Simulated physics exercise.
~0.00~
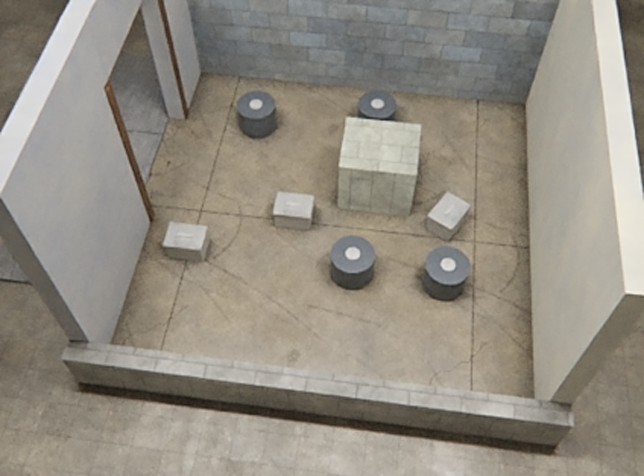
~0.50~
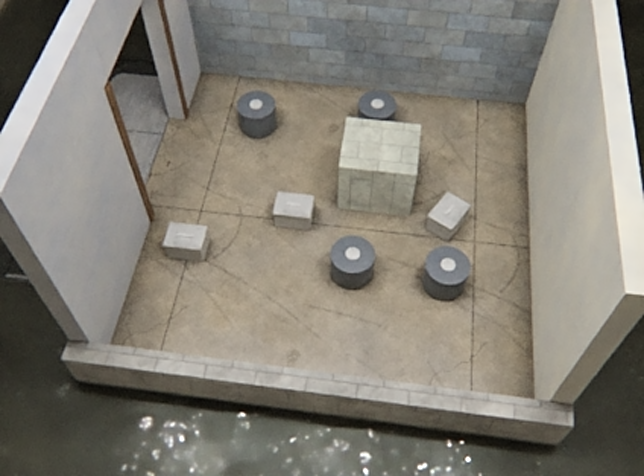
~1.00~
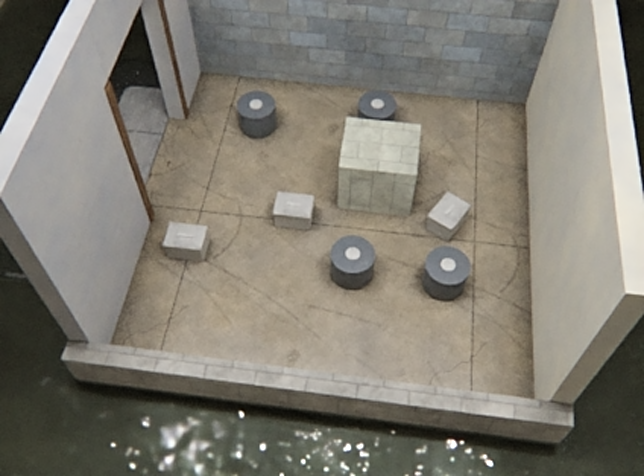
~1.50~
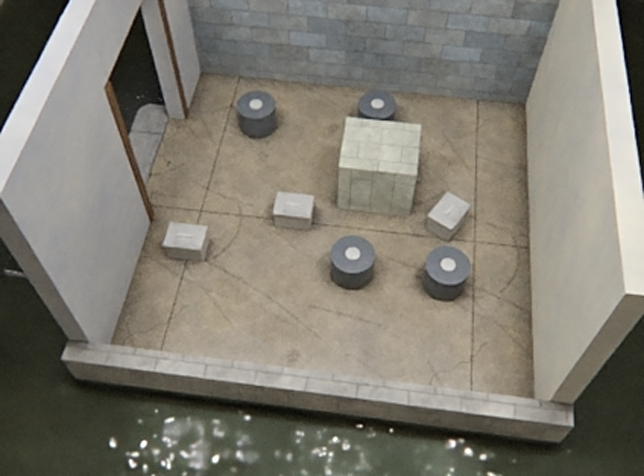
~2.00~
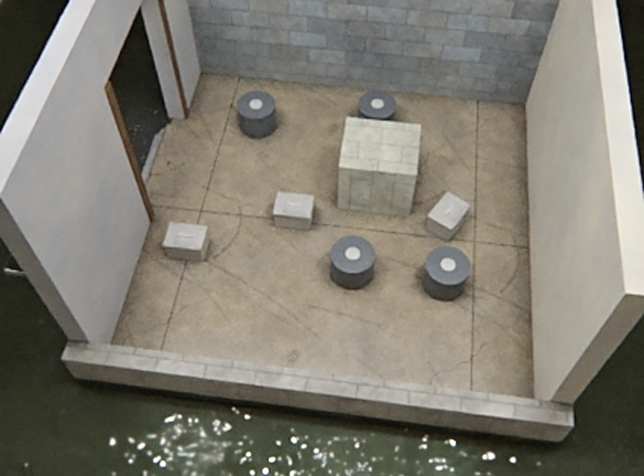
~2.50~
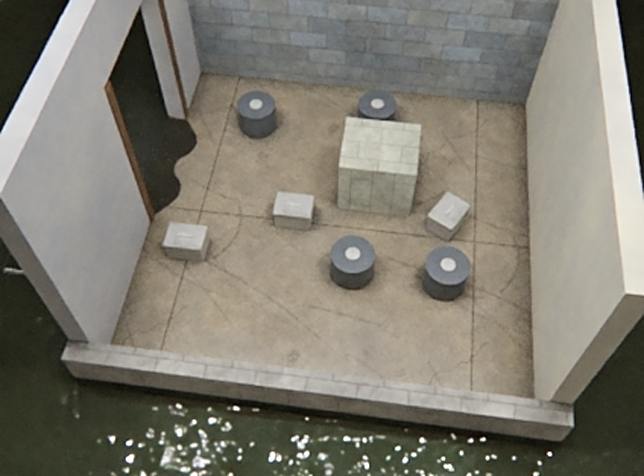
Dark water surrounding a walled room seen from above, then creeping through the left doorway onto the floor while the objects inside stay still.
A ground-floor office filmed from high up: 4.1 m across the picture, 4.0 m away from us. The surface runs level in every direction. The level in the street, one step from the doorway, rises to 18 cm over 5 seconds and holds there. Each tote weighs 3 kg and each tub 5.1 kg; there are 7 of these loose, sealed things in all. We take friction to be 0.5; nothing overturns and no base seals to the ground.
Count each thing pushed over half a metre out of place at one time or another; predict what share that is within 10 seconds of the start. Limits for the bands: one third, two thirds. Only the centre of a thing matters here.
Band: Top, two thirds or more.
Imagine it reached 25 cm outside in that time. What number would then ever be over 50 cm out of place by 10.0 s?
Then 6.
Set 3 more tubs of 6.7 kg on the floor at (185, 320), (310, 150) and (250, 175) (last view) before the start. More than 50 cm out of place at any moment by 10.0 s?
The three, in order: Smaller shift, larger, larger.
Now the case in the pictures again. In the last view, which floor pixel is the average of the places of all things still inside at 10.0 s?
I'd put it close to (431, 248) in the last view.
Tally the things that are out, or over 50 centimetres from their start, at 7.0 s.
By then the count is 4.
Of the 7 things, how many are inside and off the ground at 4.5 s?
Then: 0.
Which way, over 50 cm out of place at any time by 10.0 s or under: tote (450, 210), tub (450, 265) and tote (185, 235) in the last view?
Taking them in turn, the first is within the limit, the second beyond the limit and the third within the limit.
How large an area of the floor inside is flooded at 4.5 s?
Roughly 3.5 m2 of it is wet.
After 3.5 s 0 of 7 are over 50 cm from their spots; 0 afloat.
After 4.5 s 0 of 7 are over 50 cm from their spots; 0 afloat.
After 7.0 s 4 of 7 are over 50 cm from their spots; 2 afloat.
After 10.0 s 4 of 7 are over 50 cm from their spots, and 5 have been at some point; 6 afloat.
